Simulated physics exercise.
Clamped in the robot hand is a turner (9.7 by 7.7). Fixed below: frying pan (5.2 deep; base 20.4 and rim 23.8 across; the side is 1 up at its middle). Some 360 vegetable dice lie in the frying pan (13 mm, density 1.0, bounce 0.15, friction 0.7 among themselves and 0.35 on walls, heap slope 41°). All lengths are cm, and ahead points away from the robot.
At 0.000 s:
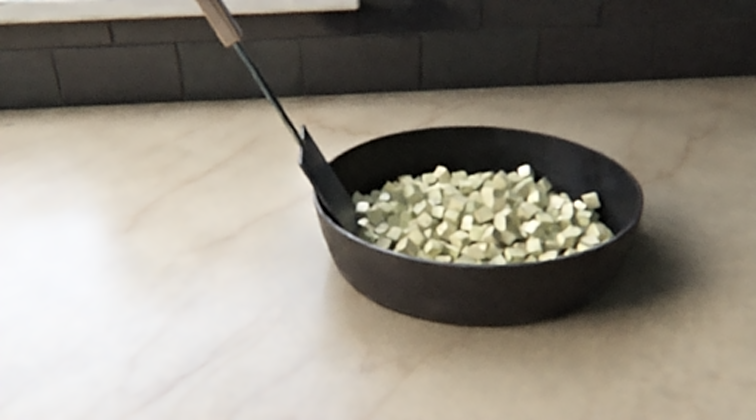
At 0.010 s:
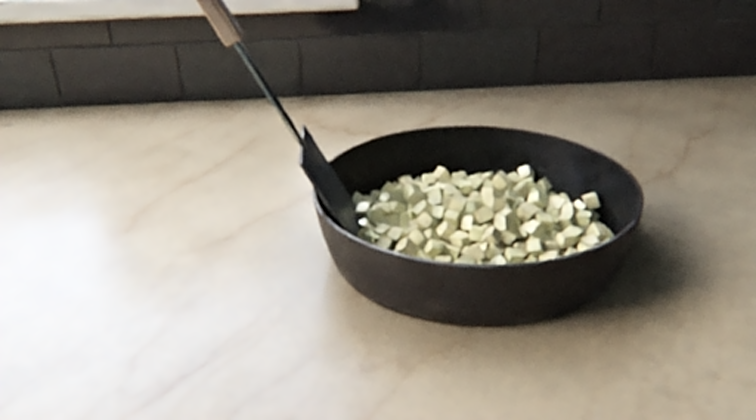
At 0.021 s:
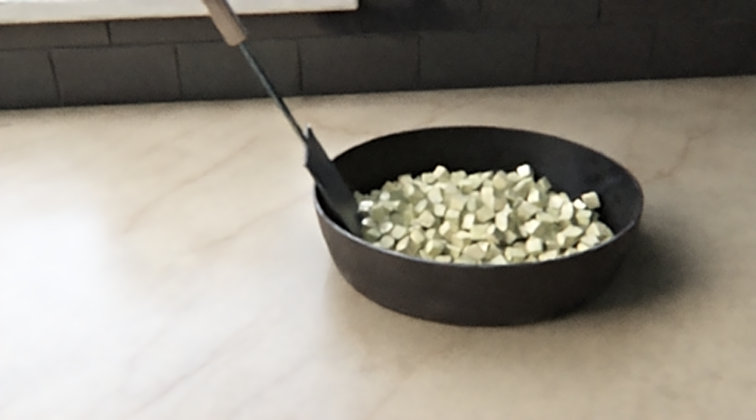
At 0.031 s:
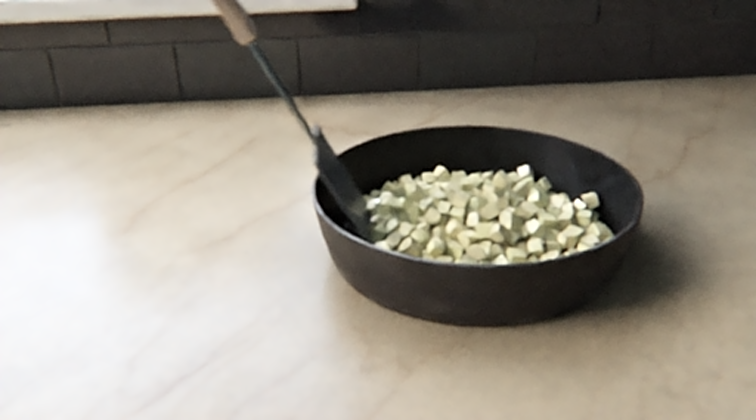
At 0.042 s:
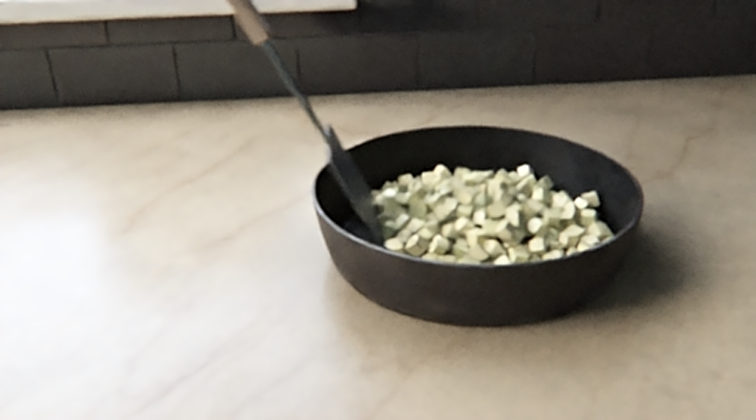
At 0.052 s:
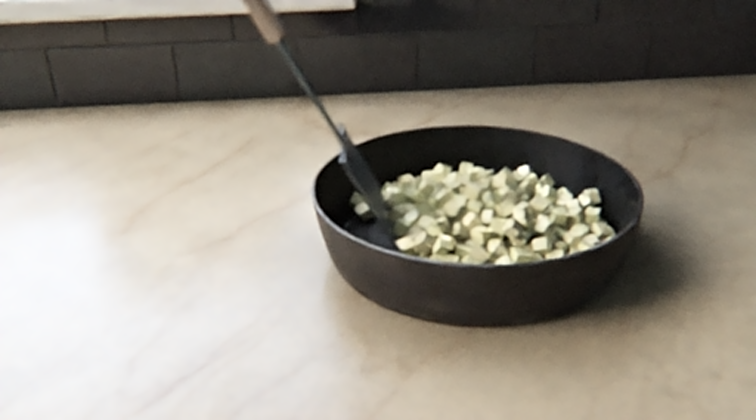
A dark frying pan of pale diced vegetables sitting on a counter as a turner slides right, nudging the dice along.
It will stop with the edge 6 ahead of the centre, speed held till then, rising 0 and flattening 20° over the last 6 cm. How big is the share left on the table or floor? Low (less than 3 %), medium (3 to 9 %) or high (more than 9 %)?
Answer: Low; less than 3 % of the vegetable dice finish on the table or floor.
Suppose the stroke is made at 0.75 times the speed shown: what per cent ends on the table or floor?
Some 0 per cent.
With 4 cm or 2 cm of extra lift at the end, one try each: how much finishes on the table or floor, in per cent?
Some 10 and 5 per cent.
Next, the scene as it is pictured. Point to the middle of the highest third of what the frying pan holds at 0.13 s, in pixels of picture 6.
Around (515, 196).
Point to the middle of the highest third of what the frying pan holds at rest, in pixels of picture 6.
Around (564, 197).
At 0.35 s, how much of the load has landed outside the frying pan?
Some 0 per cent.
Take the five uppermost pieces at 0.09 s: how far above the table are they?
About 6 cm.
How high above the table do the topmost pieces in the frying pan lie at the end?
Roughly 6.0 cm.
After 0.09 s, sloping 63°, highest piece 6 above the table; 356 in the frying pan.
After 0.13 s, sloping 56°, highest piece 7 above the table; 356 in the frying pan.
After 0.35 s, sloping 43°, highest piece 6 above the table; 354 in the frying pan, 2 on the table or floor.
After 1.40 s, sloping 43°, highest piece 6 above the table; 354 in the frying pan, 2 on the table or floor.
At rest, 354 in the frying pan, 2 on the table or floor. That is 1 % on the table or floor.
